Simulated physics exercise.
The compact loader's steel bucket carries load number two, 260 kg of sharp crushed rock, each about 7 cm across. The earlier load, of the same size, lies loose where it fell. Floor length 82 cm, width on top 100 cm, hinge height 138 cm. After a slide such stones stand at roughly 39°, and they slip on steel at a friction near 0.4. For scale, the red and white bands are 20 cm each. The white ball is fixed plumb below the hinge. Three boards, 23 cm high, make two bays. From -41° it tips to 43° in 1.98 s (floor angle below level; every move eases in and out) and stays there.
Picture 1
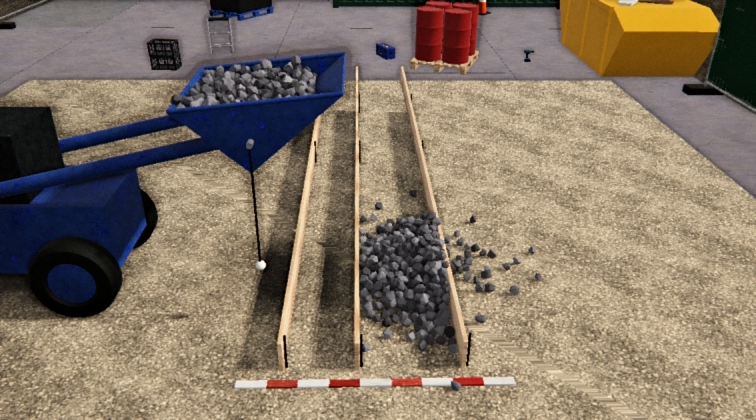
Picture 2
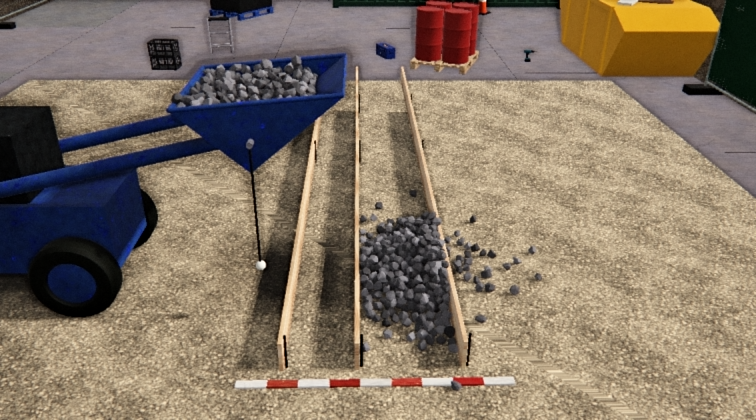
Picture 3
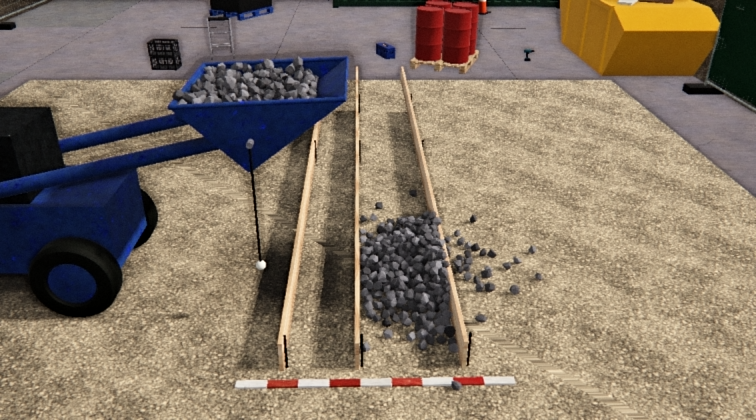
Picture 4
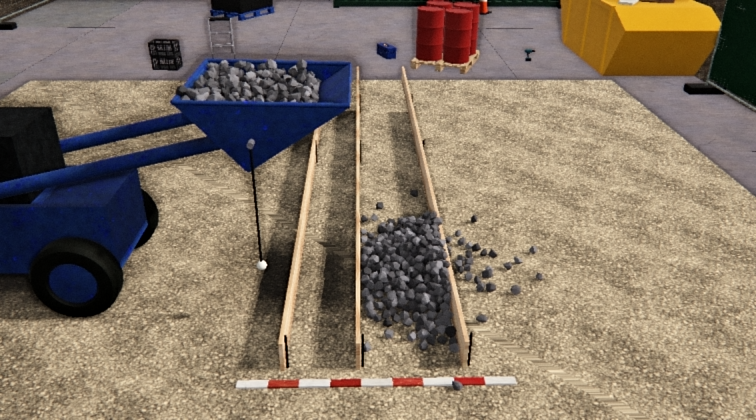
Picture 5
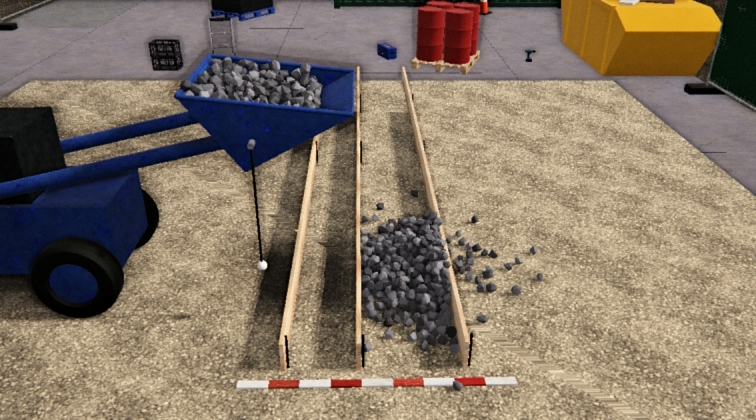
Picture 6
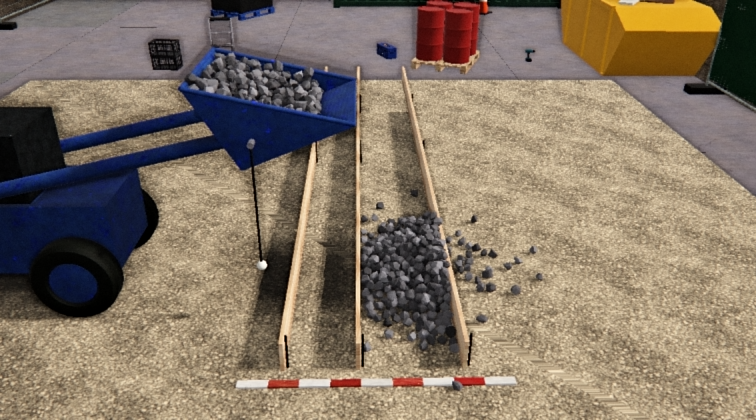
On a gravel yard, a blue loader slowly tilts its stone-filled bucket slightly downward.
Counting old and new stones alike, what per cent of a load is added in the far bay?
Some 69 per cent is added.
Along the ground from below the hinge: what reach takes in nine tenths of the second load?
Roughly 100 cm ahead of it.
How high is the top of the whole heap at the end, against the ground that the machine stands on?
Some 42 cm above that level.
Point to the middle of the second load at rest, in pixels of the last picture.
Around (373, 262).
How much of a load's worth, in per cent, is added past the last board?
About 0 per cent.
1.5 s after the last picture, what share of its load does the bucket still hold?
Roughly 20 per cent is still inside.
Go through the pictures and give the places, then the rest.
In the first frame, lip at (343, 94), floor tilted -41°, highest stones at (256, 71). The earlier load is highest near (430, 246), 31 cm above ground level, 95 % in the far bay, 5 % past the last board.
In the second frame, the bucket is at -40°, its lip at (344, 95); the top of the load is at (251, 72).
In the third frame, the bucket is at -38°, its lip at (346, 99); the top of the load is at (252, 71).
In the fourth frame, the bucket is at -34°, its lip at (349, 106); the top of the load is at (240, 69).
In the fifth frame, lip at (353, 115), floor tilted -29°, highest stones at (225, 68).
In the sixth frame, lip at (355, 125), floor tilted -23°, highest stones at (220, 62).
Then, 0.9 s after the last picture the floor is at 30°; in per cent of one load, 98 in the bucket, 2 in the near bay, 95 in the far bay, 5 past the last board; the foremost stones are at (508, 260).
Then, 1.5 s after the last picture the floor is at 43°; in per cent of one load, 21 in the bucket, 37 in the near bay, 137 in the far bay, 5 past the last board; the foremost stones are at (508, 260).
Then, 1.8 s after the last picture the floor is at 43°; in per cent of one load, 0 in the bucket, 33 in the near bay, 161 in the far bay, 5 past the last board; the foremost stones are at (508, 260).
Then, 4.4 s after the last picture the floor is at 43°; in per cent of one load, 0 in the bucket, 31 in the near bay, 164 in the far bay, 6 past the last board; the foremost stones are at (508, 260). Net gain in the far bay, 69.
